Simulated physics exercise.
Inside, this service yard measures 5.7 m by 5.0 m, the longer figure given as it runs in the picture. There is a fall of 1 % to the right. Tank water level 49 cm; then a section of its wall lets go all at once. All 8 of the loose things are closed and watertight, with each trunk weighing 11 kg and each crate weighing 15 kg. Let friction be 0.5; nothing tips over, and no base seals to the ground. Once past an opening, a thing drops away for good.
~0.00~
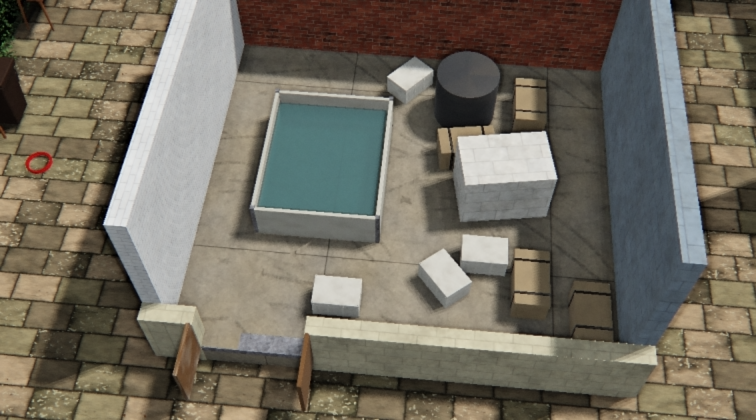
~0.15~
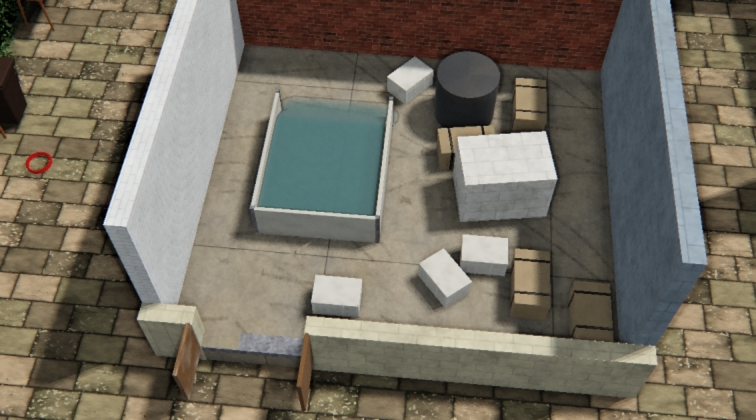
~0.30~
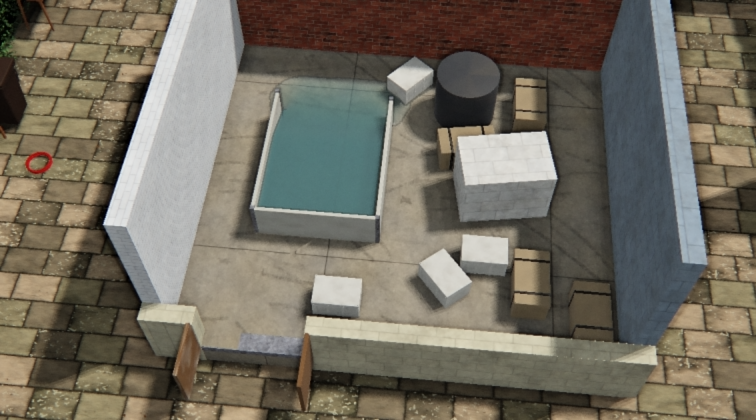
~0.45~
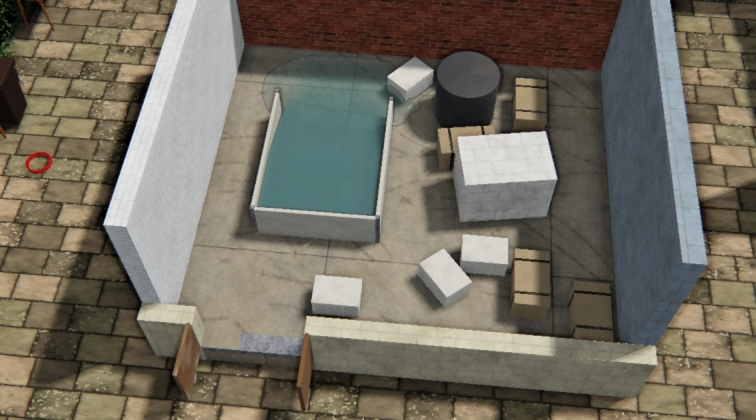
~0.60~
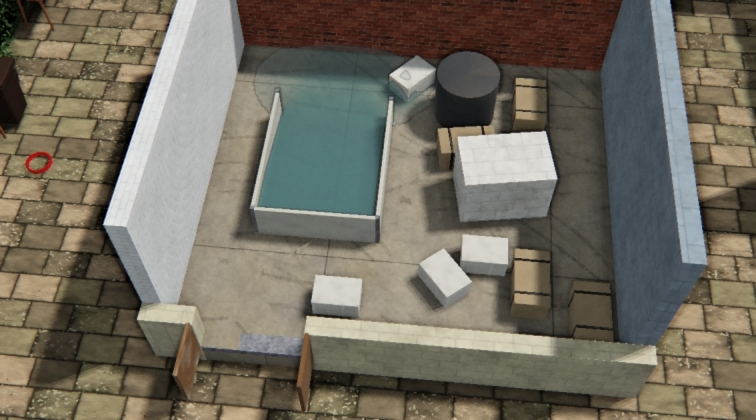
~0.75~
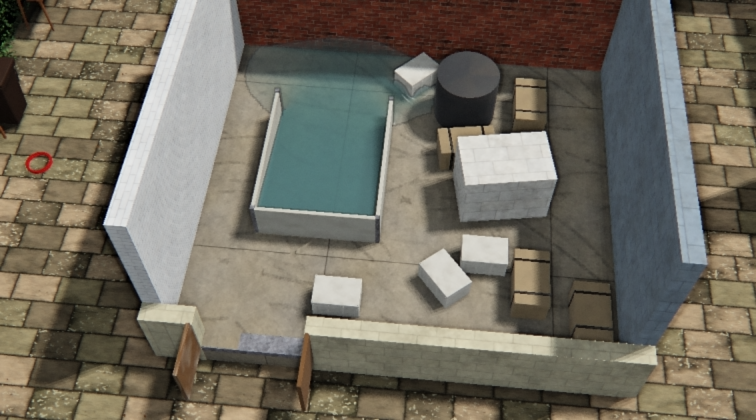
The far wall of a raised pool in a walled yard vanished, and water spread across the paving toward the brick wall, then reached a white block beside the dark round tank and nudged it slightly right.
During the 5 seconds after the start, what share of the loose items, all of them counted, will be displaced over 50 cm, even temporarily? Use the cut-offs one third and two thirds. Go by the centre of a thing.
Under a third.
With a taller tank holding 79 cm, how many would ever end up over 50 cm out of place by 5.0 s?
So the tally would be 3.
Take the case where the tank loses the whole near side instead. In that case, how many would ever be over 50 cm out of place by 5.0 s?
3.
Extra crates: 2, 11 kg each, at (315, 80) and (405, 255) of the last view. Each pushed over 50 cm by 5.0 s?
Result in order: Exceeded; not exceeded.
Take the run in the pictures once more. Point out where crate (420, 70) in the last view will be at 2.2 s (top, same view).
(516, 74), roughly.
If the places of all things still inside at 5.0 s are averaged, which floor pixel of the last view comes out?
Mean position: Approximately (497, 259).
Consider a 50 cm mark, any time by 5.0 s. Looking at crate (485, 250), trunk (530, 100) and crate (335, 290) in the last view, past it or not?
Listed in sequence: Lower; higher; lower for the last.
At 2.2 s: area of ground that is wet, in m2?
Wet area: Approx. 10.5 m2.
After 1.1 s 0 of 8 are over 50 cm from their spots; 0 afloat.
After 2.2 s 1 of 8 are over 50 cm from their spots; 0 afloat.
After 3.5 s 2 of 8 are over 50 cm from their spots; 1 afloat.
After 5.0 s 2 of 8 are over 50 cm from their spots, and 2 have been at some point; 2 afloat.
